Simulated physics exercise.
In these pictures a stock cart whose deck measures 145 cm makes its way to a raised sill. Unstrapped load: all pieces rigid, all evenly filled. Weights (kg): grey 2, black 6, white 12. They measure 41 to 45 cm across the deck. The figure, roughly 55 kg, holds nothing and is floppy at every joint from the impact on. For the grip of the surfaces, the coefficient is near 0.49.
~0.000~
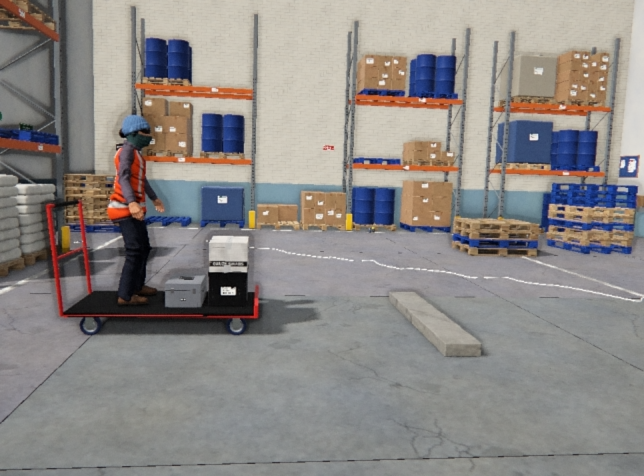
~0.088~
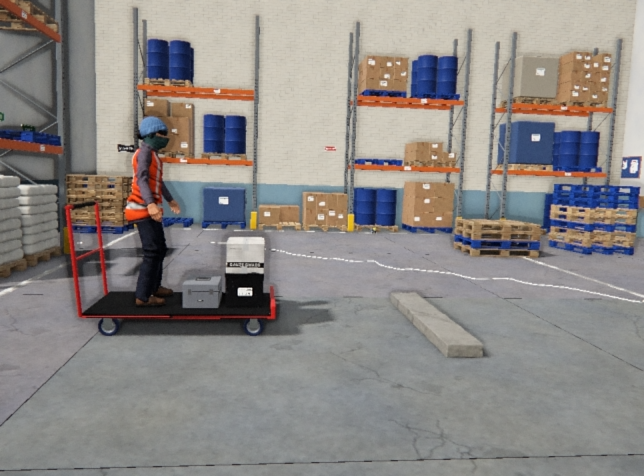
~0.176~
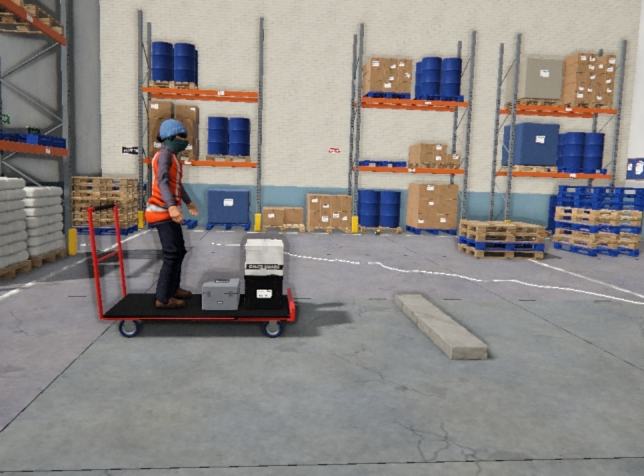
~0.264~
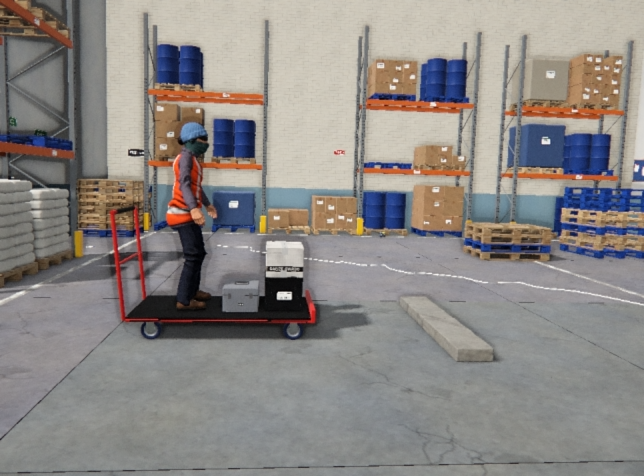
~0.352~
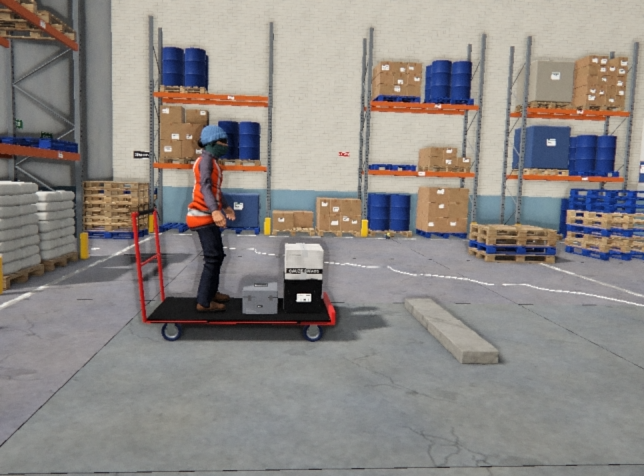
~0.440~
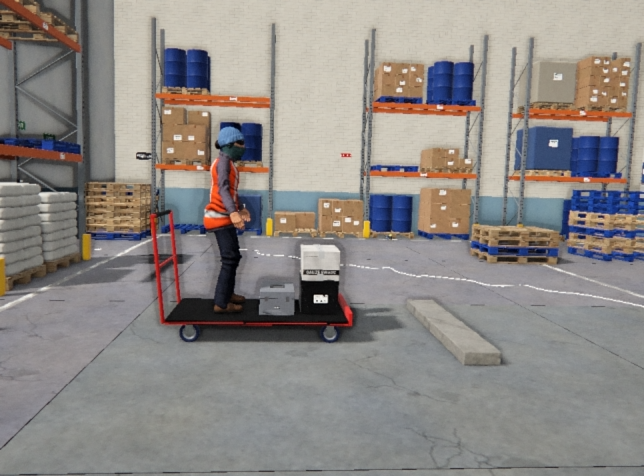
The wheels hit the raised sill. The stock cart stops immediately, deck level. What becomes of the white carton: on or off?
I'm guessing it will carry past the lip.
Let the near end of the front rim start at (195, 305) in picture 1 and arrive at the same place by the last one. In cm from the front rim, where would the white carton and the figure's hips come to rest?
In that case white 110 past, hips 20 past.
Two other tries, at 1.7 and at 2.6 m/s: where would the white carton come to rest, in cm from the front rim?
70 cm past and 130 cm past.
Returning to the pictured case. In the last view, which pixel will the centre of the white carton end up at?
Around (487, 319).
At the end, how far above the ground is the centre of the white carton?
Close to 10 cm above the ground.
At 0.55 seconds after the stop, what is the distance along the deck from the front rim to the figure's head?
20 cm behind it.
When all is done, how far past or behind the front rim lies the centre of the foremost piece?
About 40 cm past the rim.
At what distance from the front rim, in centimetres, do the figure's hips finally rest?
Roughly 110 cm behind the rim.
The wheels strike at 1.04 s.
After 1.59 s the white carton is 9 cm past the rim, tilted 65°, near (453, 275) in the last picture's view.
After 2.04 s the white carton is 32 cm past the rim, tilted 150°, near (476, 310) in the last picture's view.
Final state at 5.0 s, past the rim, white carton; behind it, grey toolbox, black tote and the figure's hips.
